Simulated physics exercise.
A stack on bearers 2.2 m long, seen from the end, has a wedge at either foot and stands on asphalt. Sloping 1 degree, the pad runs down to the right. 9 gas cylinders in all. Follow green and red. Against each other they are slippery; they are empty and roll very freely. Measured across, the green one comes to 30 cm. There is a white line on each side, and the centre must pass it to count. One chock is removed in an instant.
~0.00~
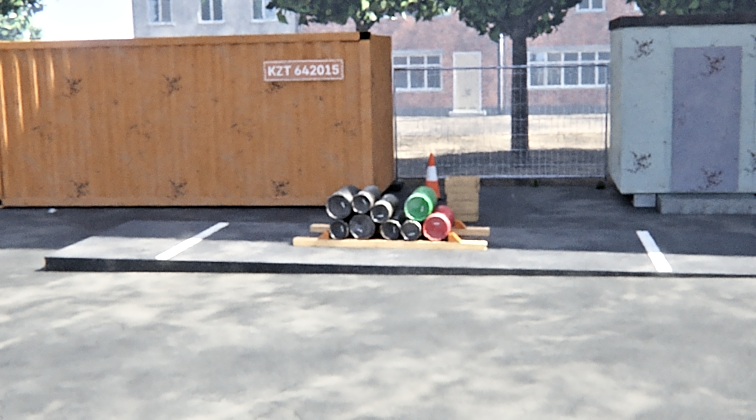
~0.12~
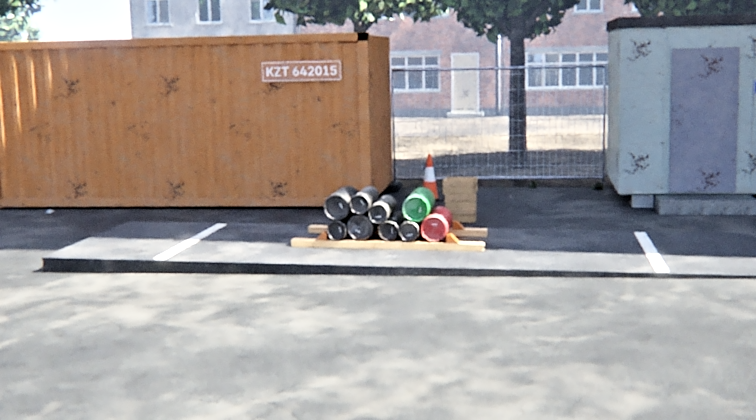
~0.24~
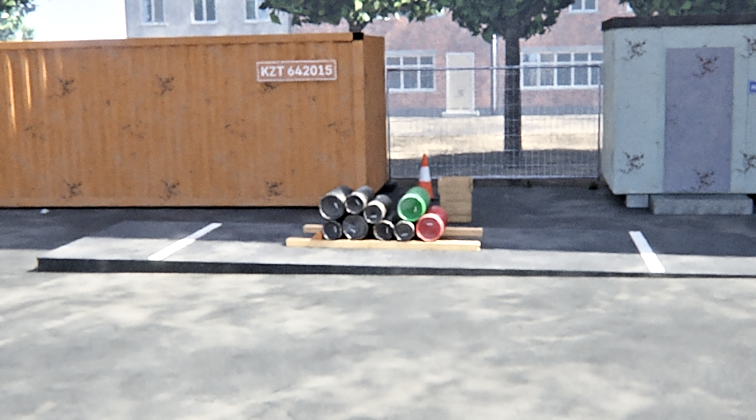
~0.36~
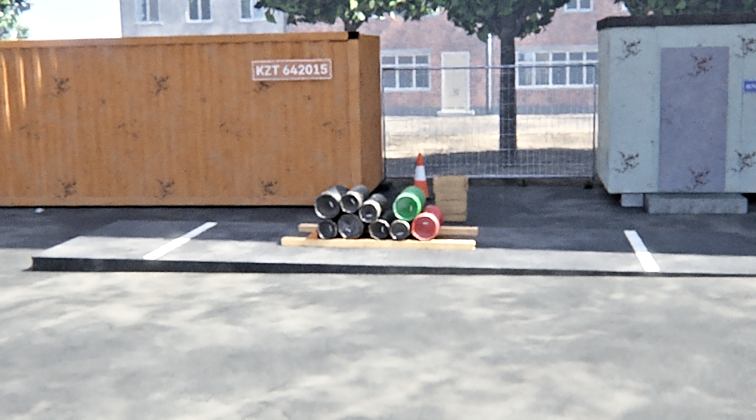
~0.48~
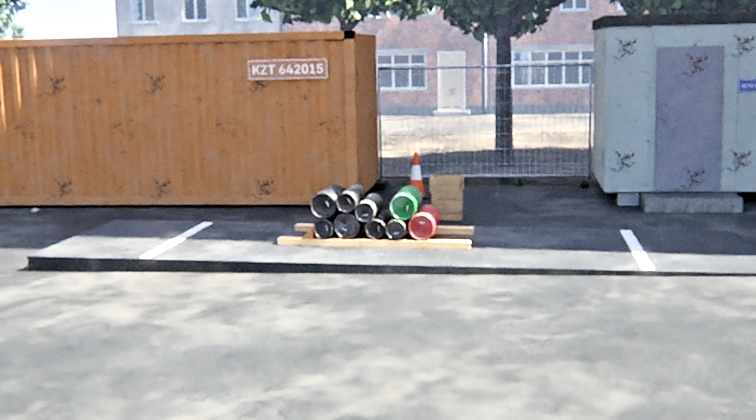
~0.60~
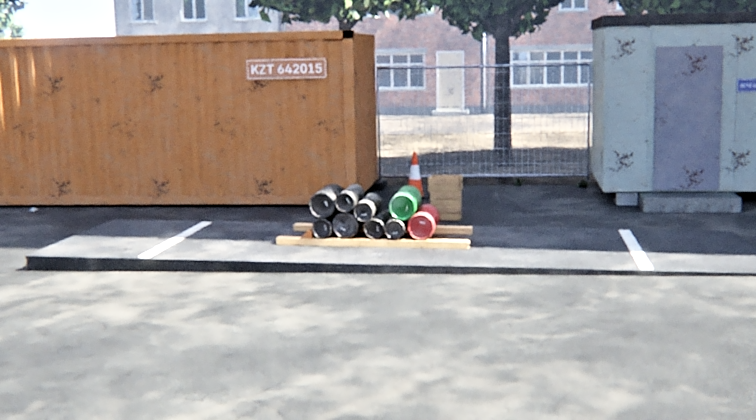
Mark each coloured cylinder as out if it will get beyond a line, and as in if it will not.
Green out, red out.
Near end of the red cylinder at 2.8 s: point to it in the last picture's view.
That would be about (523, 237) in pixels.
After 2.8 s, green is on the bearers, 5 cm from the bearers' right end, rolling right; red is off the bearers, 120 cm short of the right line, rolling right; 0 of 9 have crossed.
After 5.9 s, green is past the right line; red is past the right line; 2 of 9 have crossed.
At the end (10.9 s), green is past the right line; red is past the right line; 7 of 9 have crossed.
